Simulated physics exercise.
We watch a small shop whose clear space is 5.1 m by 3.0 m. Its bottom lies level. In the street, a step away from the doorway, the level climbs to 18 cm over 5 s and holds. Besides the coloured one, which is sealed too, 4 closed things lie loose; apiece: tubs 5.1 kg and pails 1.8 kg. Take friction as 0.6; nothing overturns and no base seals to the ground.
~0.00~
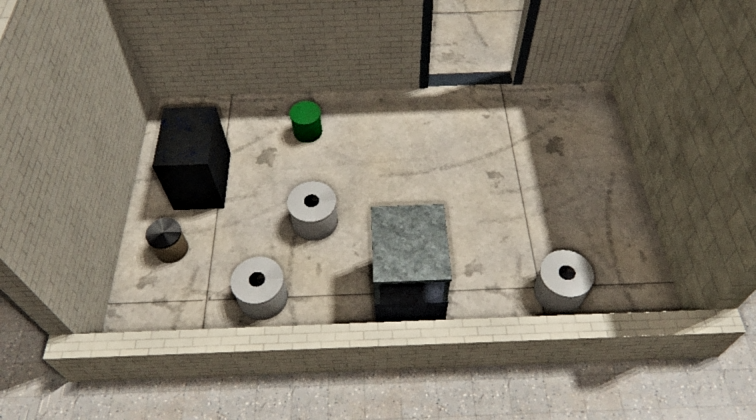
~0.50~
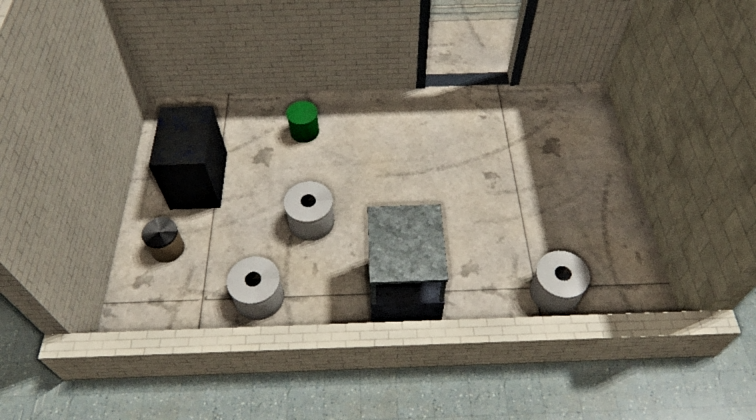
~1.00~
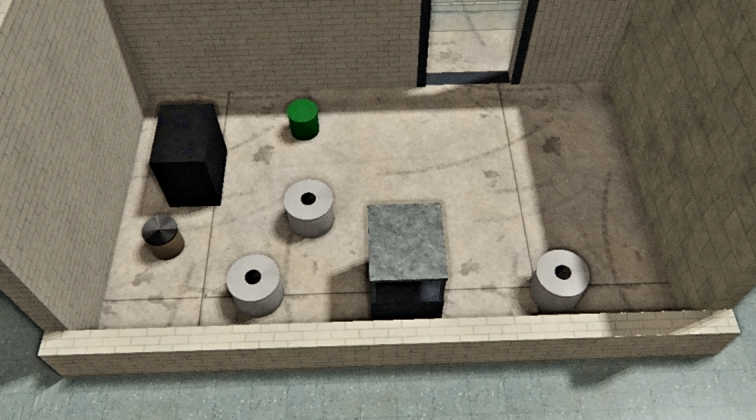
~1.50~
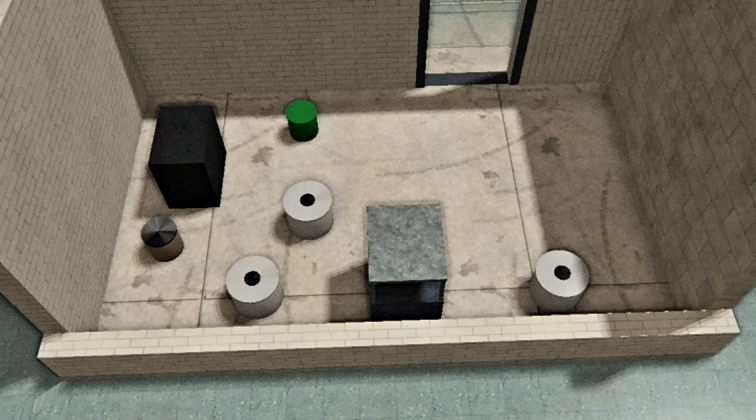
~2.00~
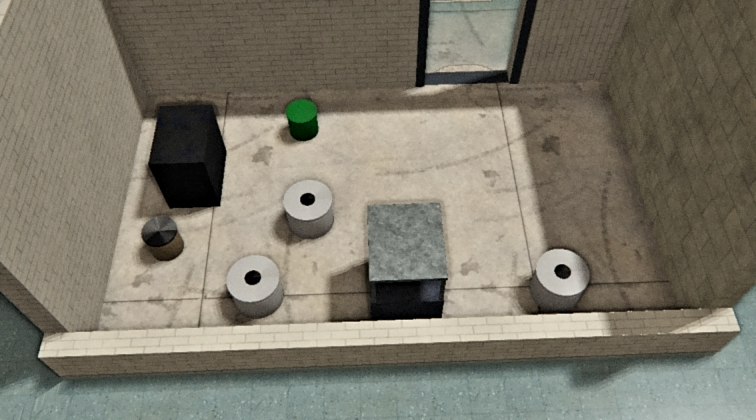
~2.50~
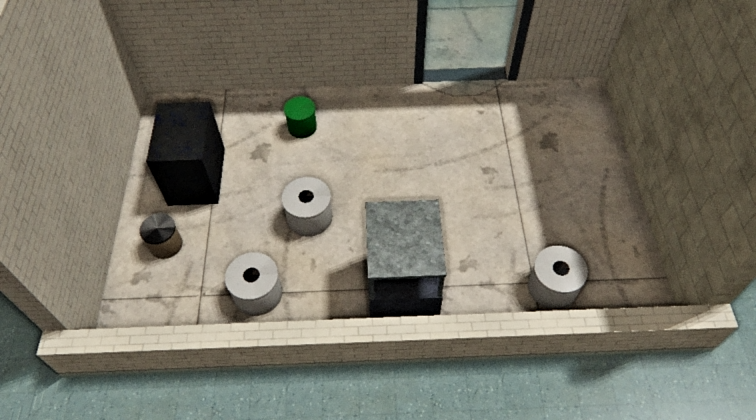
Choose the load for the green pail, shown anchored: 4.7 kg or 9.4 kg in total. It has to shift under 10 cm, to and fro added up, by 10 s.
For it, the smaller load will do.
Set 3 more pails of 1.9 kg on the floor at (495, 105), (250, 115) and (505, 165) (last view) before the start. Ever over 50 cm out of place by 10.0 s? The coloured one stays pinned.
In that order: Past it, short of it, more.
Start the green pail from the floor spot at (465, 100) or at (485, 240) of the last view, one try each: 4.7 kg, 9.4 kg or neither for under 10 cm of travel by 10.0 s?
In that order: Neither is enough; it takes the larger.
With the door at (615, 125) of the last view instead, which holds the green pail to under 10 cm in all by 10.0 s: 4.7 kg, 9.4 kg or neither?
Then only the higher weight holds it.
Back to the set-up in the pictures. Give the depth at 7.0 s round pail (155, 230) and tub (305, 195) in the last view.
About 0 and 3 cm.
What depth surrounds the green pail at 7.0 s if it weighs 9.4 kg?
About 1 cm.
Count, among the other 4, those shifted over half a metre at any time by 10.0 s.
I count 1.
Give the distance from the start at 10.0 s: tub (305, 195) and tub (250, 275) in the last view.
In turn: 40 cm, 60 cm.
After 3.5 s the green pail would be 0 cm from its start with 4.7 kg and 0 cm from its start with 9.4 kg; 0 cm of water round it then.
After 4.5 s the green pail would be 0 cm from its start with 4.7 kg and 0 cm from its start with 9.4 kg; 0 cm of water round it then.
After 7.0 s the green pail would be 0 cm from its start with 4.7 kg and 0 cm from its start with 9.4 kg; 1 cm of water round it then.
After 10.0 s the green pail would be 0 cm from its start with 4.7 kg and 0 cm from its start with 9.4 kg; 1 cm of water round it then.
